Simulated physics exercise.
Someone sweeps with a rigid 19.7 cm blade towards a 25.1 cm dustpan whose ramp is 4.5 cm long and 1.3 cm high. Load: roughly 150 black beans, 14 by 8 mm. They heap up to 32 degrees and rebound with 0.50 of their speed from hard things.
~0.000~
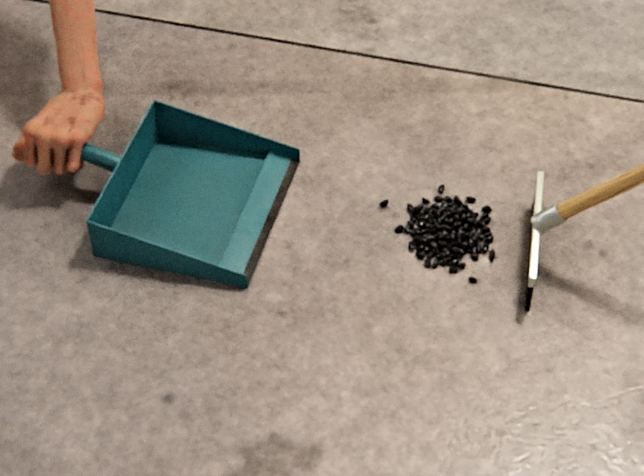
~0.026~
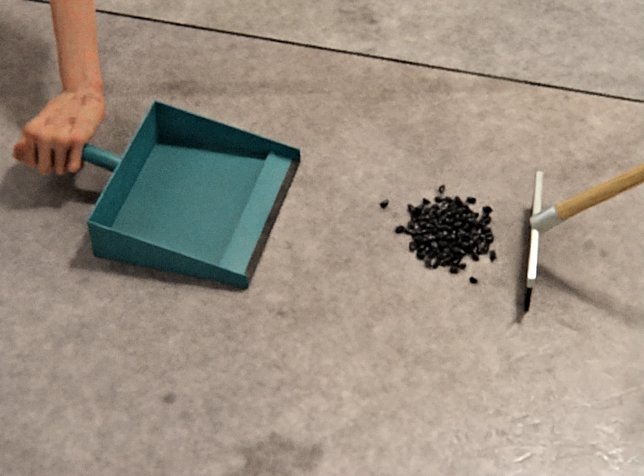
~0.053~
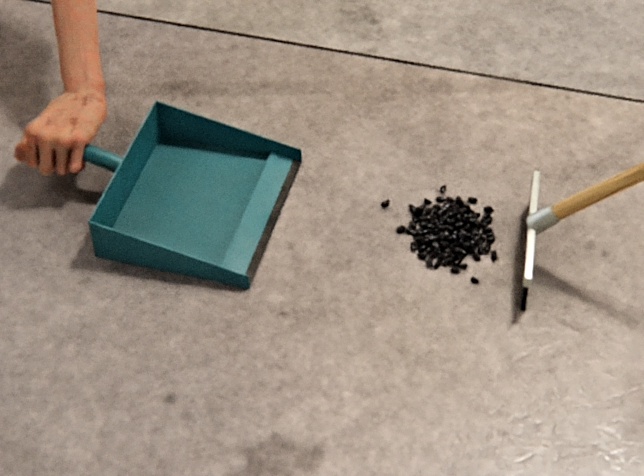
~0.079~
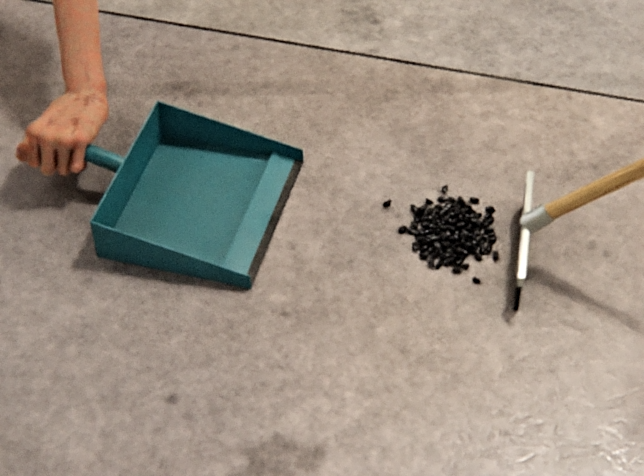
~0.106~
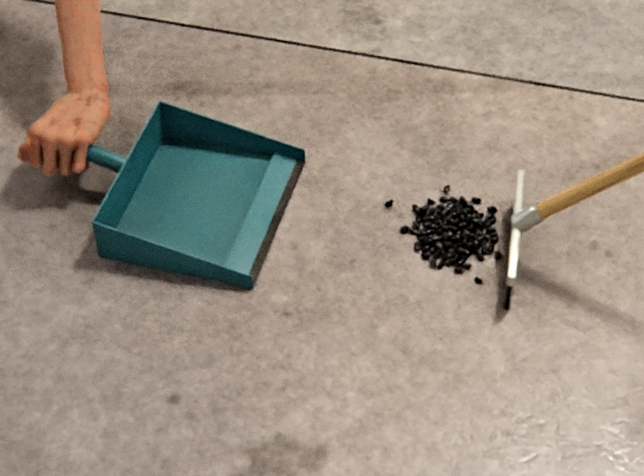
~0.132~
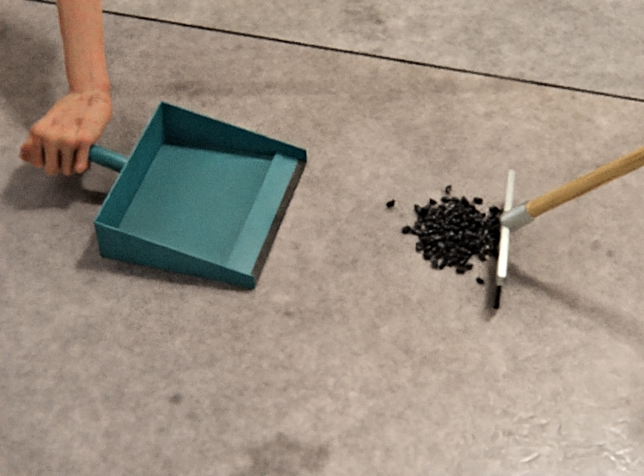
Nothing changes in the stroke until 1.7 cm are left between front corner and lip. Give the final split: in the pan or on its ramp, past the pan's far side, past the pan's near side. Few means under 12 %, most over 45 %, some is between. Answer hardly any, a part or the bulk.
In the pan or on its ramp: A part; past the pan's far side: Hardly any; past the pan's near side: Hardly any.
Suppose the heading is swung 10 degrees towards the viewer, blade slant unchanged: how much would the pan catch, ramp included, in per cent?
In that case some 25 per cent.
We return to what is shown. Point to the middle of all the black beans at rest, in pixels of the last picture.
Around (283, 223).
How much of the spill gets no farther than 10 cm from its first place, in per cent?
Some 5 per cent.
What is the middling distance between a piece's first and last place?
Roughly 26 cm.
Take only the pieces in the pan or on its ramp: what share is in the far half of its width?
Some 40 per cent.
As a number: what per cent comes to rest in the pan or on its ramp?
Some 35 per cent.
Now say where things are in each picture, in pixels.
In the first frame, blade from (532, 282) to (540, 179), moved 0.0 cm, 0 of the pieces shifted so far; middle of the pieces at (445, 230); pan at (187, 205).
In the second frame, blade from (531, 282) to (539, 179), moved 0.2 cm, 0 of the pieces shifted so far; middle of the pieces at (446, 231).
In the third frame, blade from (527, 282) to (535, 179), moved 0.8 cm, 0 of the pieces shifted so far; middle of the pieces at (447, 231).
In the fourth frame, blade from (521, 282) to (529, 179), moved 1.9 cm, 0 of the pieces shifted so far; middle of the pieces at (449, 231).
In the fifth frame, blade from (511, 281) to (520, 178), moved 3.4 cm, 0 of the pieces shifted so far; middle of the pieces at (451, 231).
In the sixth frame, blade from (500, 280) to (511, 178), moved 4.9 cm, 1 of the pieces shifted so far; middle of the pieces at (452, 231); pan at (195, 205). Its pace works out near 0.60 m/s, heading 10 degrees towards the viewer's side.
After 0.37 s, middle of the blade 17 cm from the lip; 0 % over the lip, far side 5 %, near side 0 %.
After 0.52 s, middle of the blade 8 cm from the lip; 0 % over the lip, far side 5 %, near side 0 %.
After 0.80 s, middle of the blade 3 cm from the lip; 35 % over the lip, far side 5 %, near side 0 %.
In the end, at 1.9 s, pan 35 %, far side 5 %, near side 0 %, in front of the lip or behind the blade 55 %.
